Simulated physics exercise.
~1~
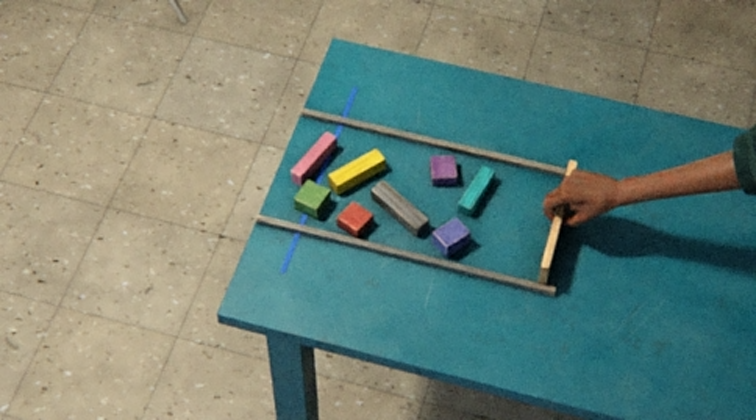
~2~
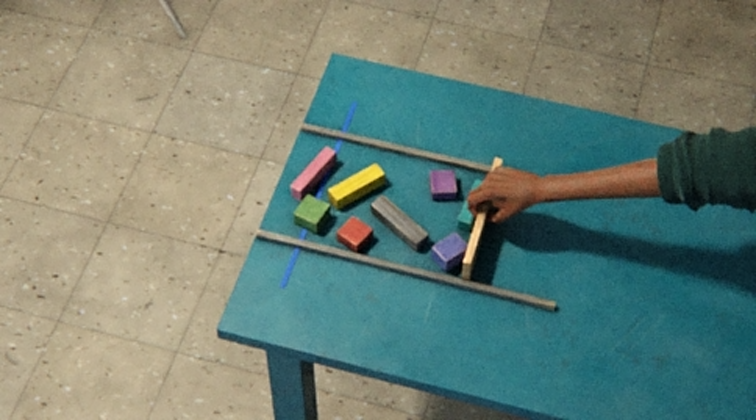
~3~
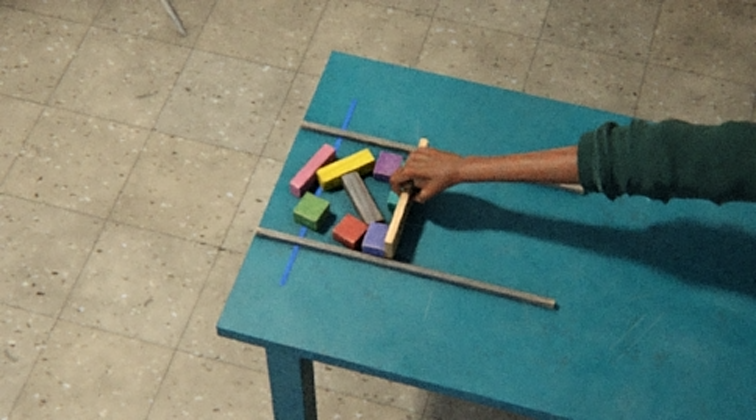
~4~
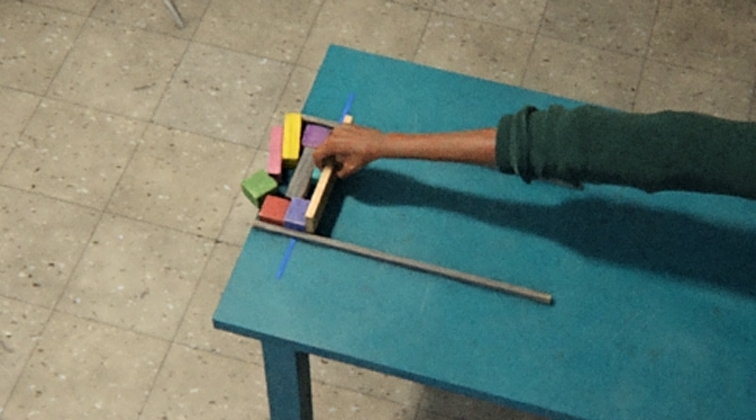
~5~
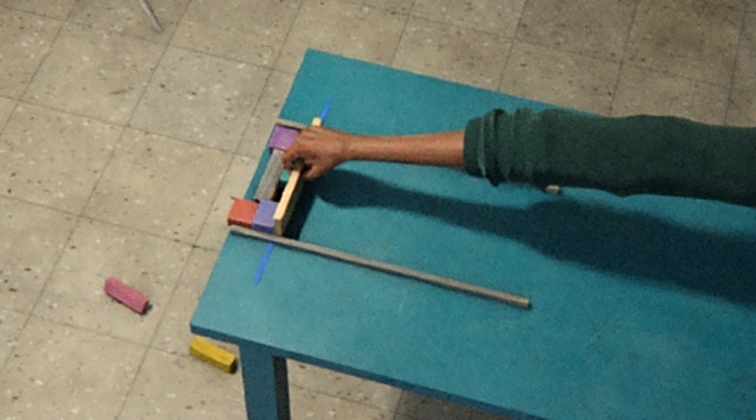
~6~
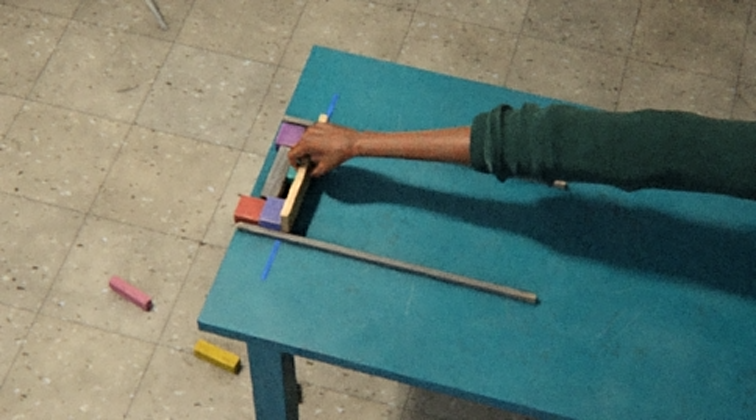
The video shows a hand sliding a wooden board left between two rails on a teal table, pushing colored blocks toward the edge. The board stops near the blue tape, with pink and yellow pieces on the floor, the green block out of view, and the others still on the table.
